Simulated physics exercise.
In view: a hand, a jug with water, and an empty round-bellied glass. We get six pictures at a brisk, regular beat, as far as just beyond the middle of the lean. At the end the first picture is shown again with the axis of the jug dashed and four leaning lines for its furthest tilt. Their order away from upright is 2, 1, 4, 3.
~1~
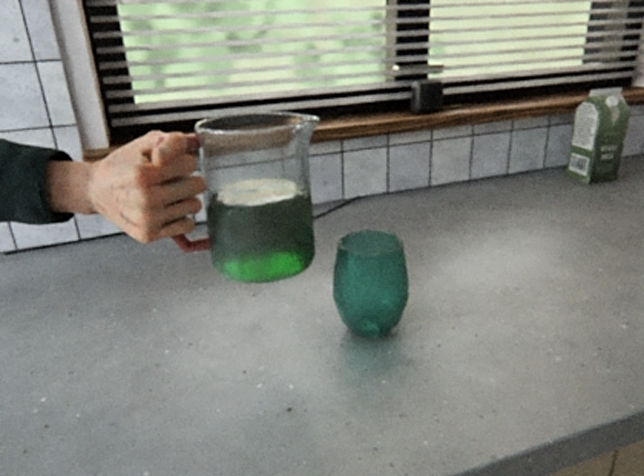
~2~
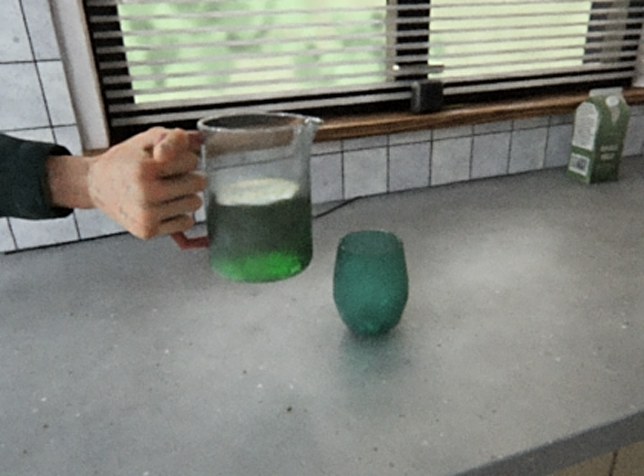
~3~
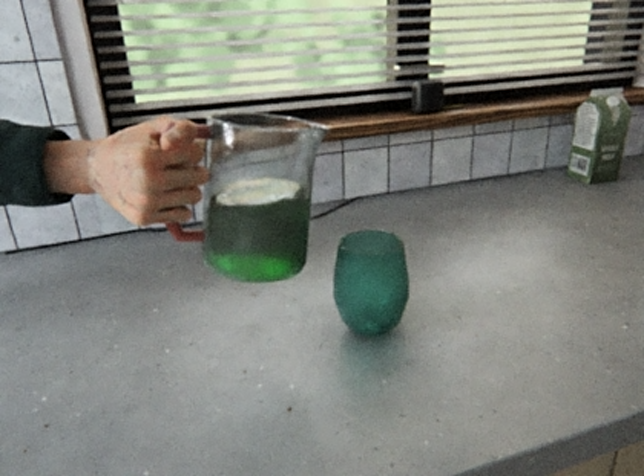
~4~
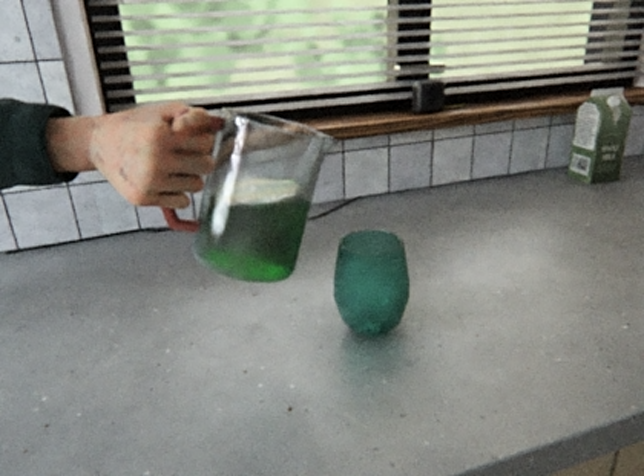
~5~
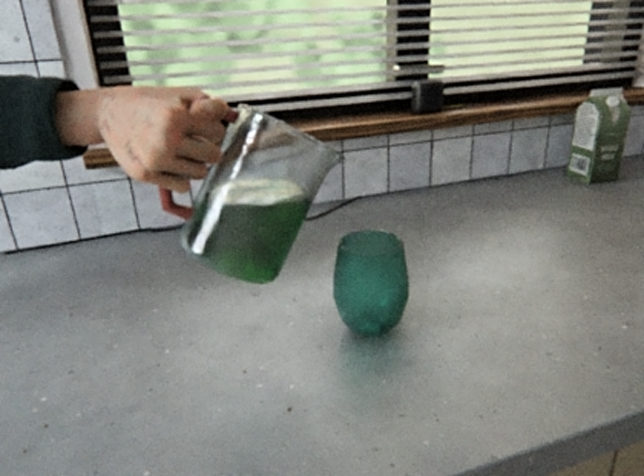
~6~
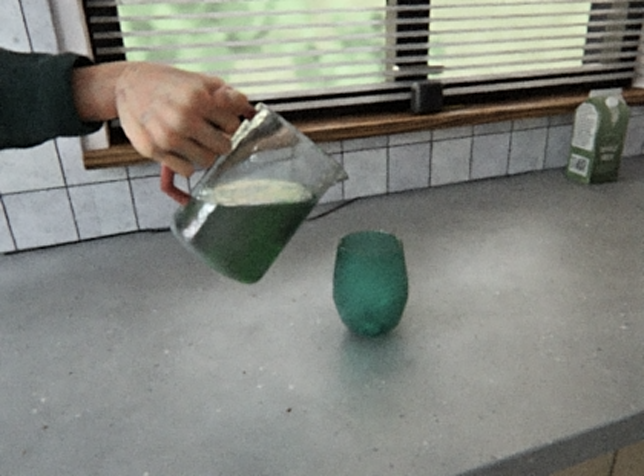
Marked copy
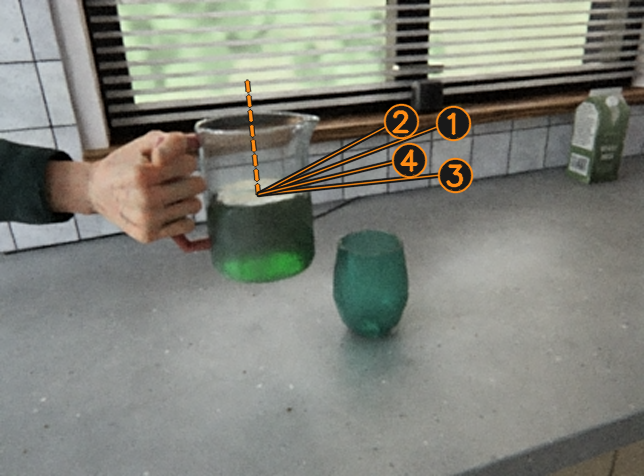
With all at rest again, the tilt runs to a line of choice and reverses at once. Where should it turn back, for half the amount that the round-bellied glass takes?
The best tilt is 1.
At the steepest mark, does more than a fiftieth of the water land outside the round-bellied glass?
Yes, it does.
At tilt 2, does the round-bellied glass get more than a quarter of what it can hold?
Yes.
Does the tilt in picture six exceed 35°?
Yes.
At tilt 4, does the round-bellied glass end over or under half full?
Over.
On the marked copy, 1 at (436, 127); 2 at (385, 127); 3 at (438, 175); 4 at (392, 162).
With 1, the round-bellied glass ends with about 52 % of what it can hold.
With 2, the round-bellied glass ends with about 33 % of what it can hold.
With 3, the round-bellied glass ends with about 75 % of what it can hold; 18 % of the water is spilt.
With 4, the round-bellied glass ends with about 67 % of what it can hold; 8 % of the water is spilt.
